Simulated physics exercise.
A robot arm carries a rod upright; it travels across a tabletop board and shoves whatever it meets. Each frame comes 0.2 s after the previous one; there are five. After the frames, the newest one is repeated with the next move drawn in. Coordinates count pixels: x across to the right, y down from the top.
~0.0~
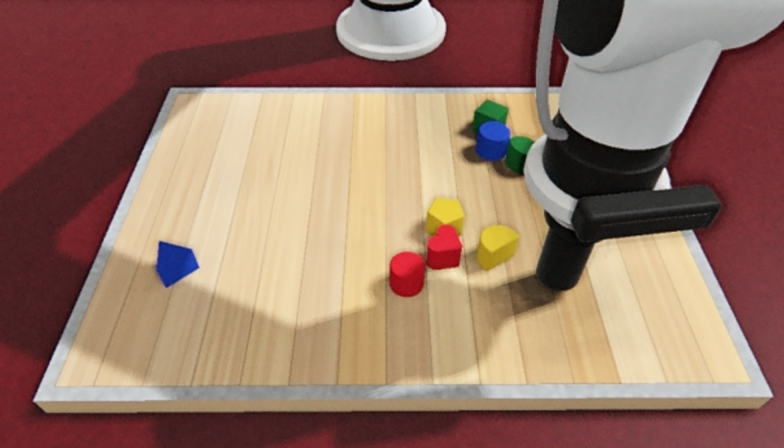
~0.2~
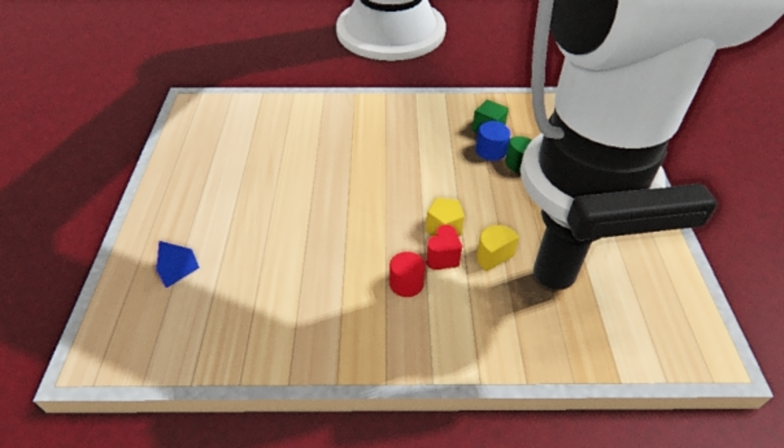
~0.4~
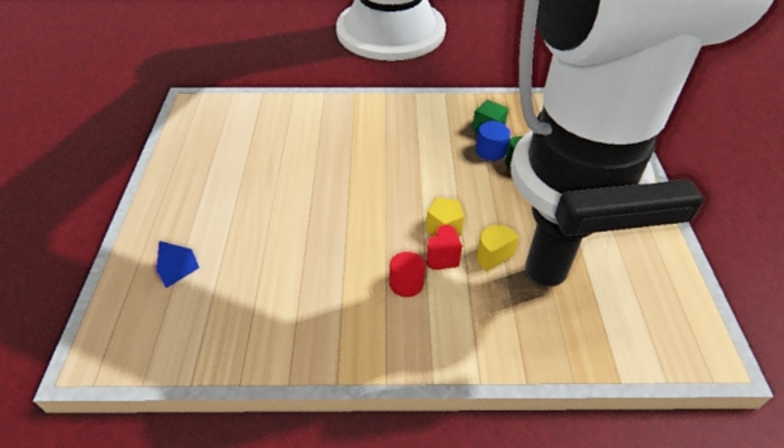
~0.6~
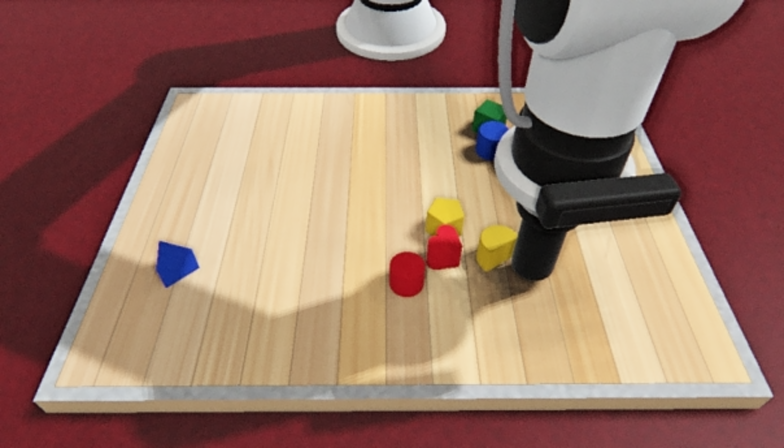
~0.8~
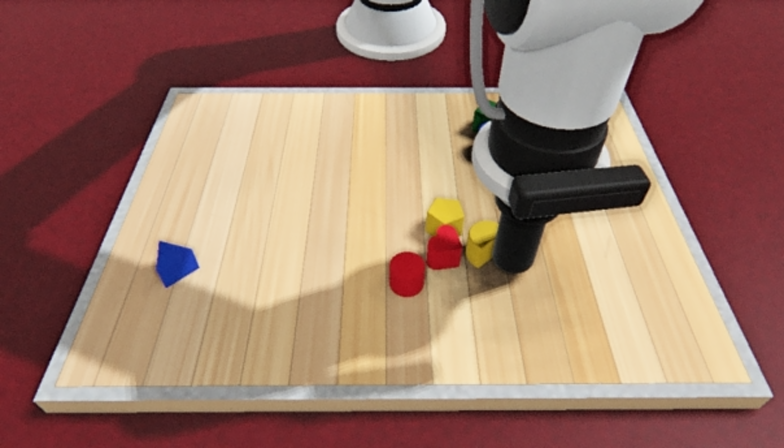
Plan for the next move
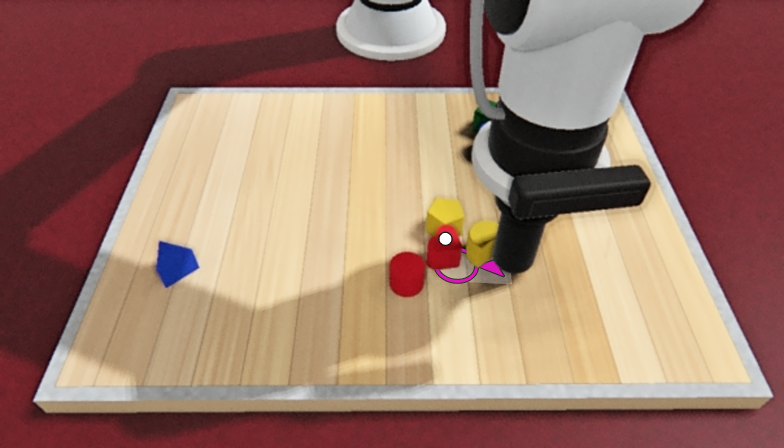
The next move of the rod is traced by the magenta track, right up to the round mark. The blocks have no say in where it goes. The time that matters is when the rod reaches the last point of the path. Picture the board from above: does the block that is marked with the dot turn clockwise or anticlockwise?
From above, the turn goes anticlockwise.
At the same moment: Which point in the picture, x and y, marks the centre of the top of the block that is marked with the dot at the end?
Pixel (419, 237).
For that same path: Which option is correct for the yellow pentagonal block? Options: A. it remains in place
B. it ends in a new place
I'll go with B - it ends in a new place.
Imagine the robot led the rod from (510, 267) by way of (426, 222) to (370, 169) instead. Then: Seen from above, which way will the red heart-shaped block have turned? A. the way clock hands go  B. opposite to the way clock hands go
I'll go with B - opposite to the way clock hands go.
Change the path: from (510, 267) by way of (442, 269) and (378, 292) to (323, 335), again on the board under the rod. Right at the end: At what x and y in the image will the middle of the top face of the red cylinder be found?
At pixel (277, 331).
Drawn move, from (510, 267) to (456, 265); the dot is on the red heart-shaped block.
On the path given first. Halfway along, rod at (485, 257); red heart-shaped block at (437, 238), turned 15° anticlockwise; yellow pentagonal block at (443, 207); yellow half-round block at (466, 225), turned 15° clockwise.
At the end, rod at (457, 256); red cylinder still; red heart-shaped block at (419, 237), turned 20° anticlockwise; yellow pentagonal block at (436, 199); yellow half-round block at (453, 220), turned 40° clockwise.
